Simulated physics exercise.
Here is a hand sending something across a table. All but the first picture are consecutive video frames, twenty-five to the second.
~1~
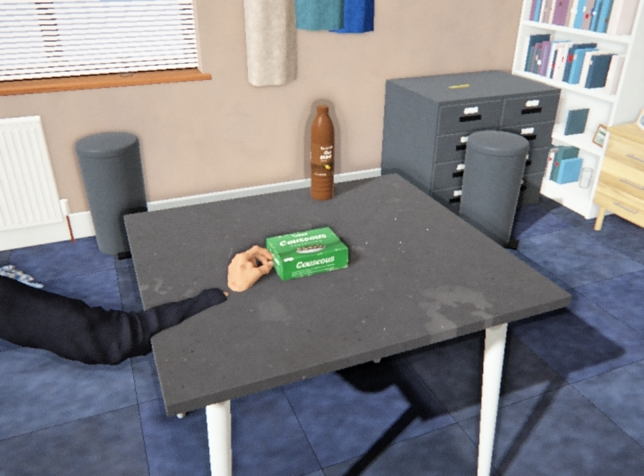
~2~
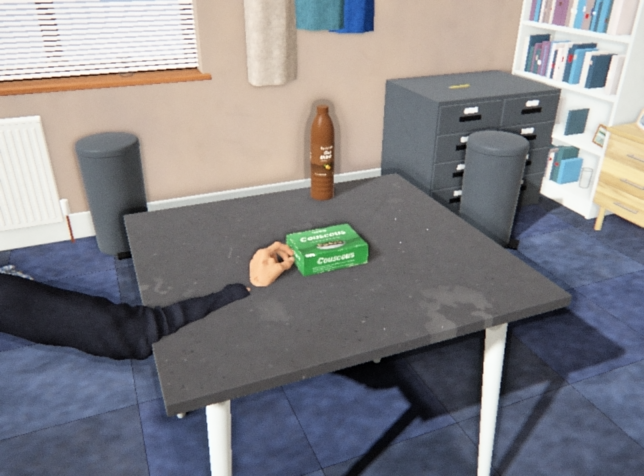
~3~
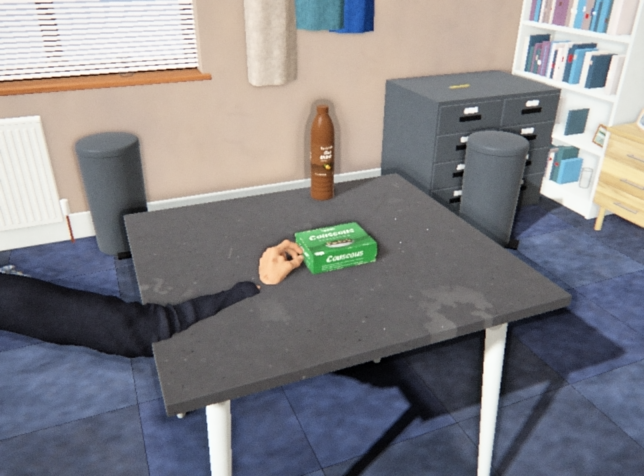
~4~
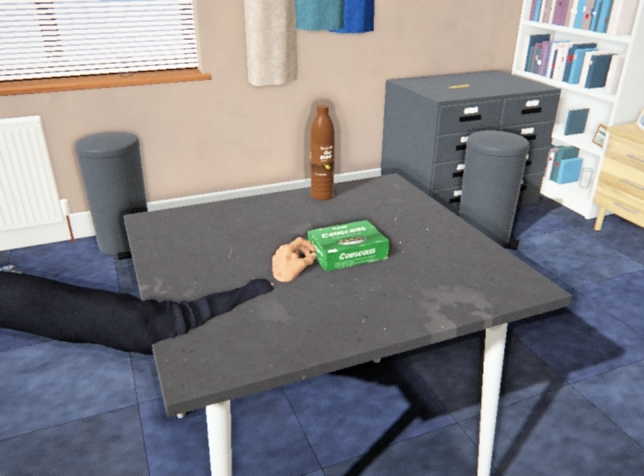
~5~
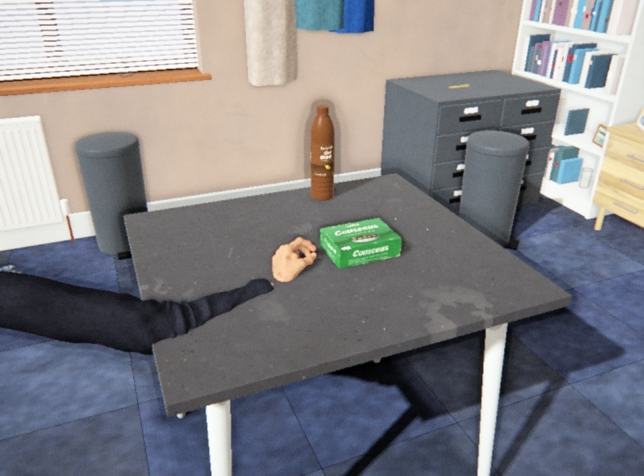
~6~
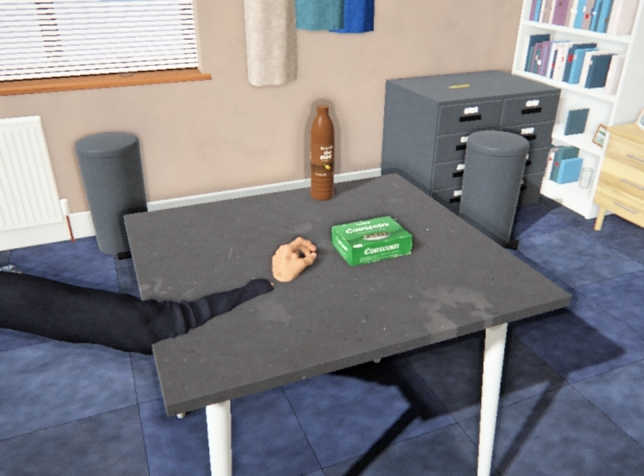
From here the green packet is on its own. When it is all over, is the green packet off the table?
The green packet remains on top.
Then, 0.10 s later than the last frame, green packet moved about its own width near (391, 236).
Then, 0.20 s later than the last frame, green packet moved about its own width near (401, 234).
Then, 0.40 s later than the last frame, green packet moved about its own width near (403, 234).
When it is over, moved from the start, green packet. End places, in pixels of the last picture, green packet near (403, 234).
